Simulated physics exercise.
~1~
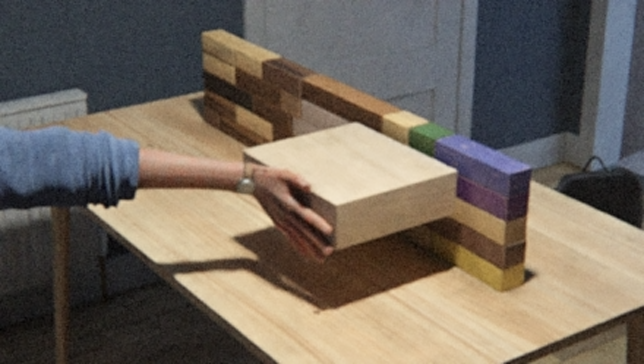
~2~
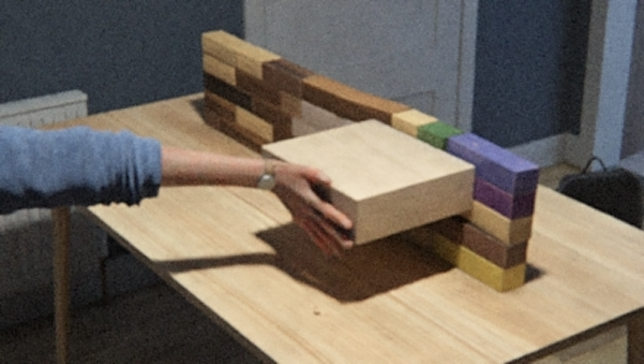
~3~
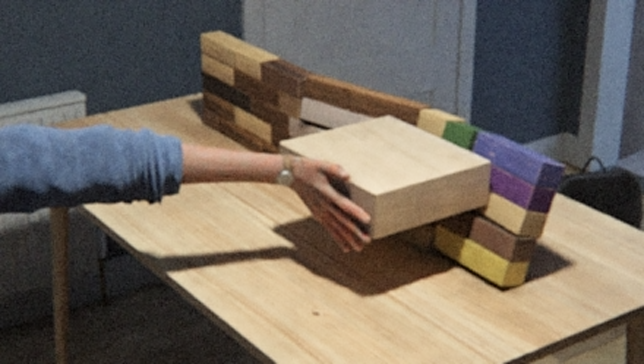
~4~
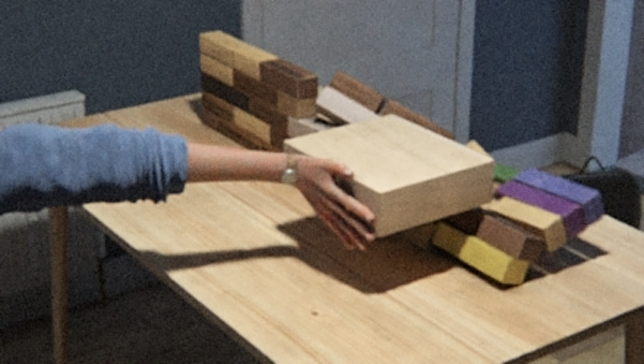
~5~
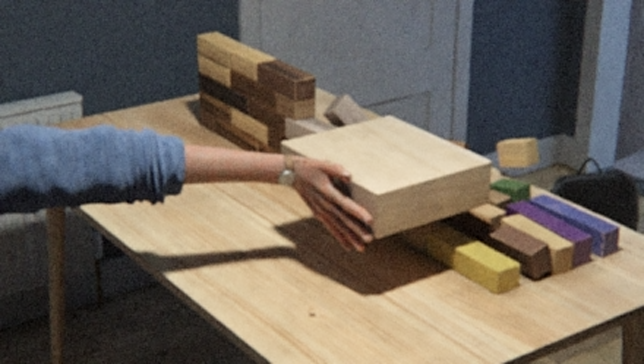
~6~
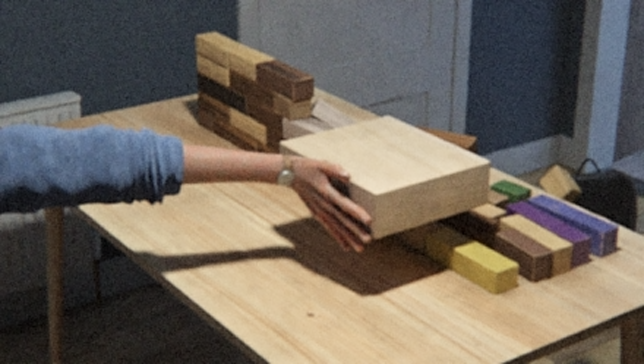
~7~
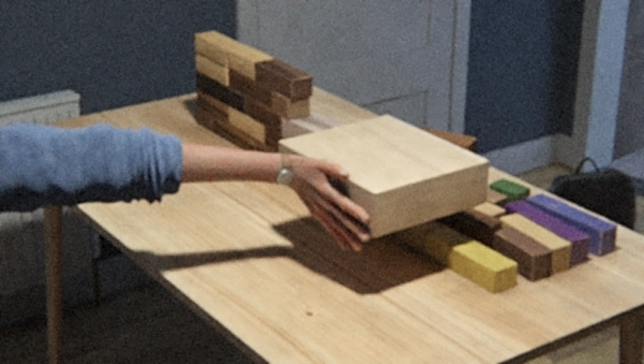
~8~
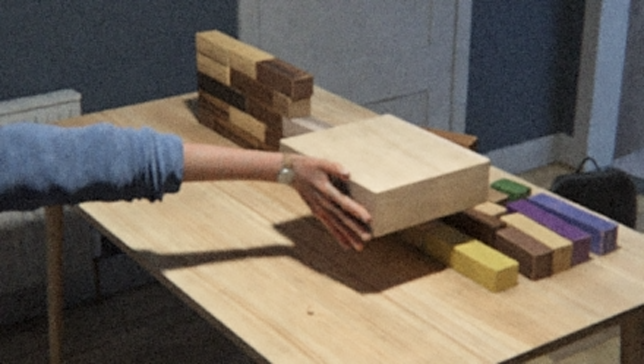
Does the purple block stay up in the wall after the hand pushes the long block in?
No, the purple block comes down with the right part of the wall and ends up lying on its side on the table.
On a wooden table, a hand pushes a block into a wall, toppling its right part.
